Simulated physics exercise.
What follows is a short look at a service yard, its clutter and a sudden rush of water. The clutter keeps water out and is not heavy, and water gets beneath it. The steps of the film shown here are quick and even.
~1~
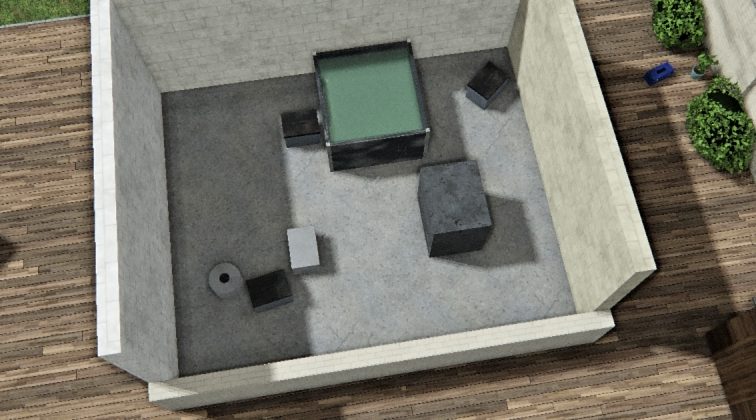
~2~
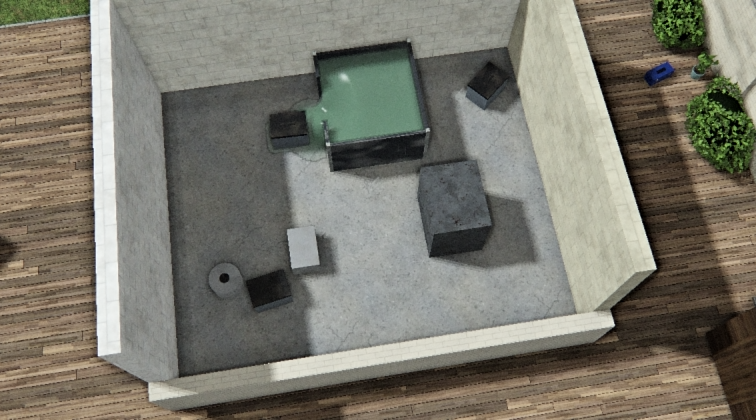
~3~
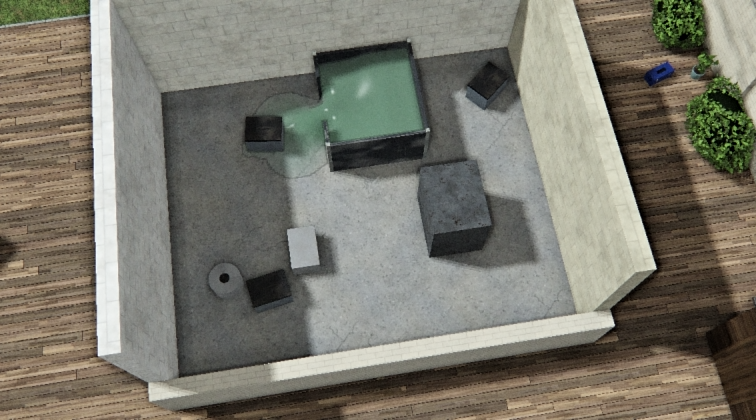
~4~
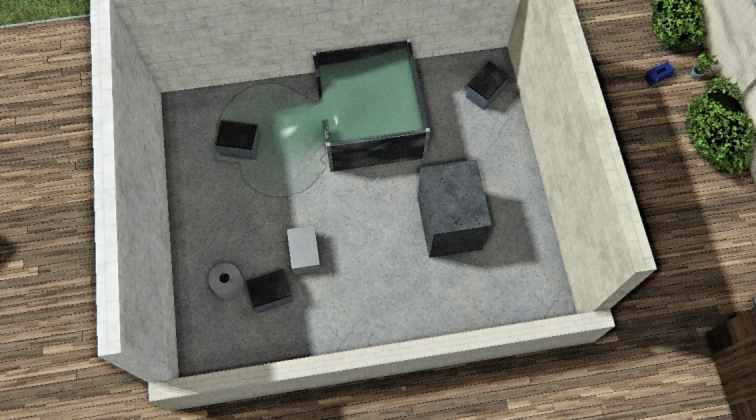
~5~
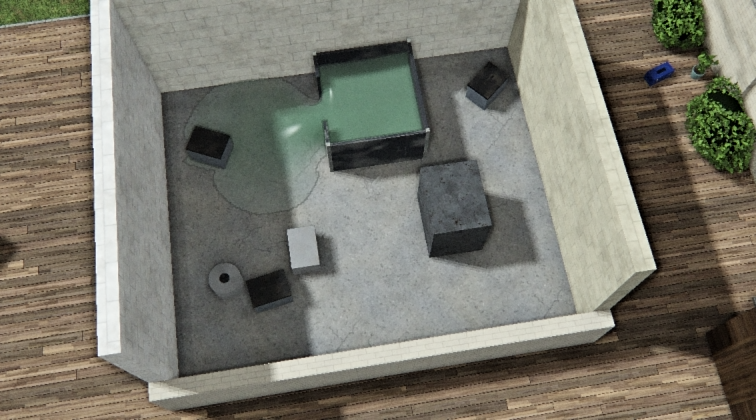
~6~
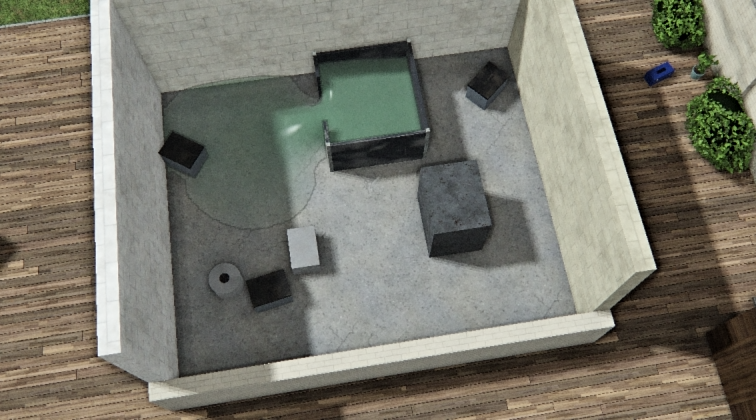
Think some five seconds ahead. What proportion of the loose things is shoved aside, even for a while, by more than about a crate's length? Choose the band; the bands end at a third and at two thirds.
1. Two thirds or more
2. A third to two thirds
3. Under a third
The answer is 2.
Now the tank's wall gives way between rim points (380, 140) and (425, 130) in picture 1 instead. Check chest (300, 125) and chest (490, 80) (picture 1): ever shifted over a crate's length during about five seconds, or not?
Well, going one by one, it's distance not reached for the first and full distance reached for the second.
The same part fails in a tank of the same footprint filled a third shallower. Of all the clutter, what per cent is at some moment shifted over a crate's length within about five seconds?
My figure is 60 percent.
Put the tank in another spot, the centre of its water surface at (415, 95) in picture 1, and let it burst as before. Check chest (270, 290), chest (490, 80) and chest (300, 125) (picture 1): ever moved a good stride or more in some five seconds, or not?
The three, one by one: Past that mark, short of that and past that mark.
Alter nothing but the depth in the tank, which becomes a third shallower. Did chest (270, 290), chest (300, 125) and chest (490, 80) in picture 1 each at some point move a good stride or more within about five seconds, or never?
Taking each in turn, the answer is did it, did it, came up short.
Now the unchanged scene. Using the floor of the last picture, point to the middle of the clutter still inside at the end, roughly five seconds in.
That averages to about (403, 254) on the floor.
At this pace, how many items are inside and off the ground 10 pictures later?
Total: 1.
A moment on, 1 of 5 are well off their spots; 1 afloat.
Next, 1 of 5 are well off their spots; 1 afloat.
Later, 3 of 5 are well off their spots; 3 afloat.
In the end, 3 of 5 are well off their spots, and 3 have been at some point; 1 afloat.
